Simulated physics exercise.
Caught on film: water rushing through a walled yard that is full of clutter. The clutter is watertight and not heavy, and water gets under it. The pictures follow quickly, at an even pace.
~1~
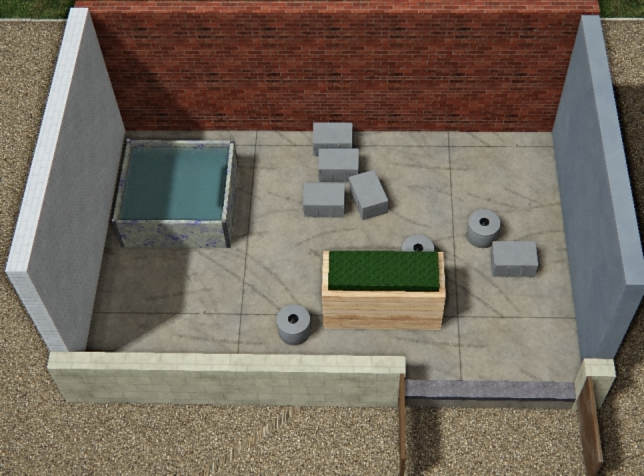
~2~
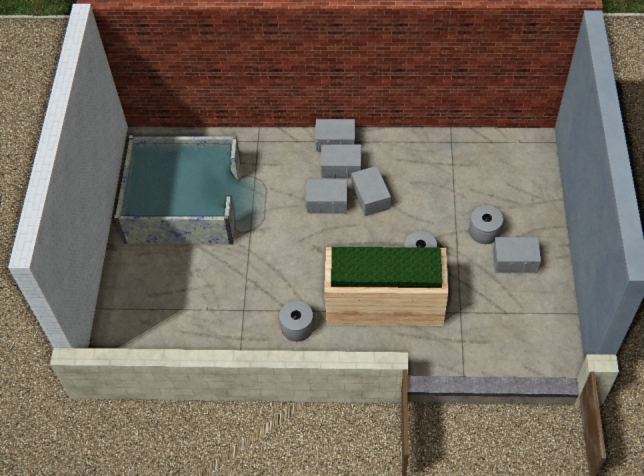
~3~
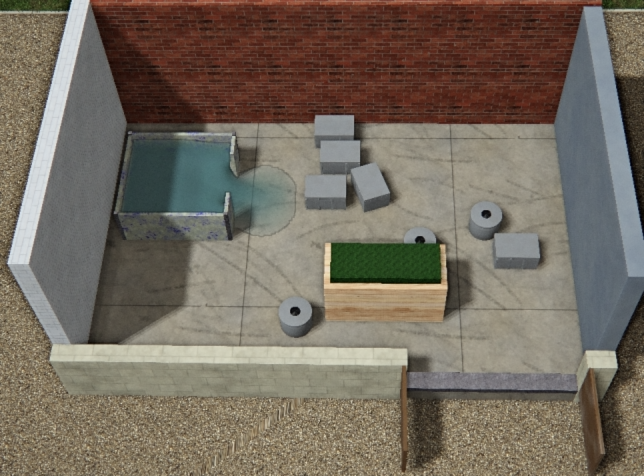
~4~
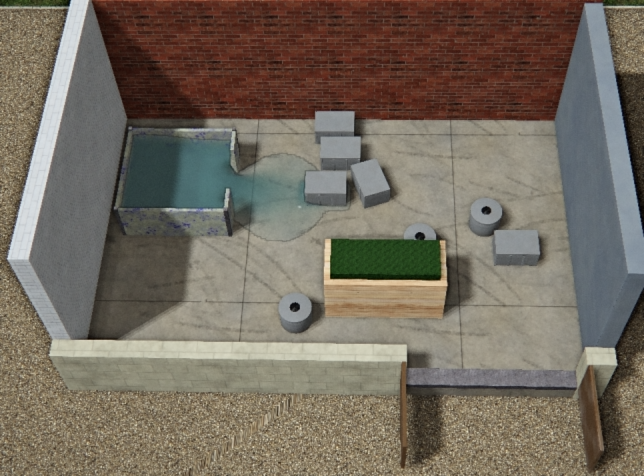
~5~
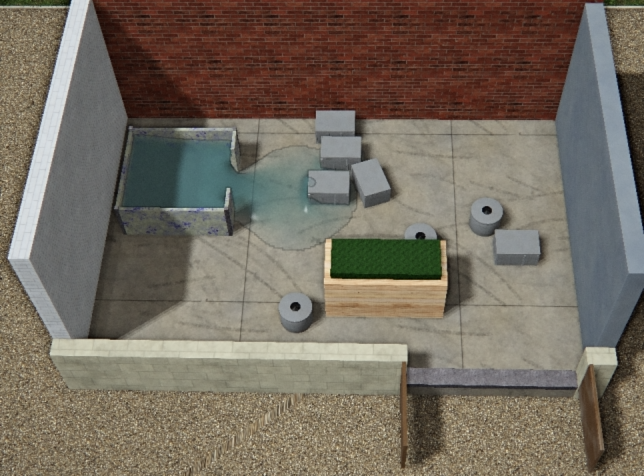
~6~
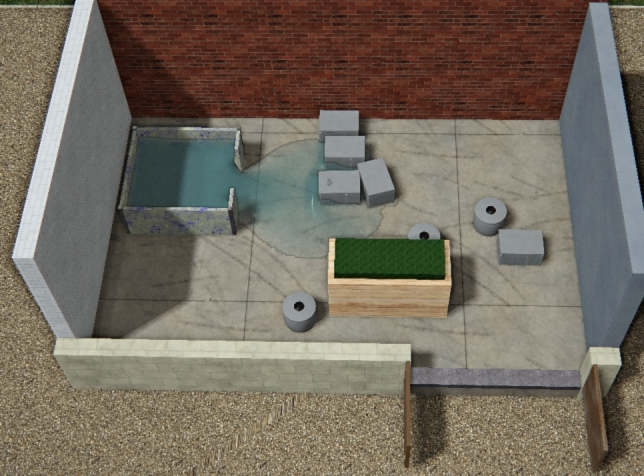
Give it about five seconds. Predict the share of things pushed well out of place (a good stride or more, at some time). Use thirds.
Share: One to two thirds.
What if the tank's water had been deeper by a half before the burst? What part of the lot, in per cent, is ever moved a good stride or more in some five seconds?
Some 90 per cent.
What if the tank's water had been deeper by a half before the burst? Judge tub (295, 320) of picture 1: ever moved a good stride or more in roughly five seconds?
Answer: Not that far.
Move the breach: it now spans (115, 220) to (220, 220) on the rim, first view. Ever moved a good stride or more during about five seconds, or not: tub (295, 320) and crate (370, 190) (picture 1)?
In that order: Yes, never so far.
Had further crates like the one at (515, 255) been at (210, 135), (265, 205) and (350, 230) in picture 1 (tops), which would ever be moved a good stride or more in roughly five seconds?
One after the other: Less than that, shifted that much, swept aside.
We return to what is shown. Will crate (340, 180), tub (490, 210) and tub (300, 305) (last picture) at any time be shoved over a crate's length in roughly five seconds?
In turn: Yes, that far or more, short of that.
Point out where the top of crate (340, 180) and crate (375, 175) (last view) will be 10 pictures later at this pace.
At about (386, 202) and (419, 184).
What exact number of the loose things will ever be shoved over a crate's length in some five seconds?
The number is 5.
A moment on, 0 of 8 are well off their spots; 0 afloat.
Next, 4 of 8 are well off their spots; 1 afloat.
Later, 5 of 8 are well off their spots; 1 afloat.
In the end, 5 of 8 are well off their spots, and 5 have been at some point; 2 afloat.
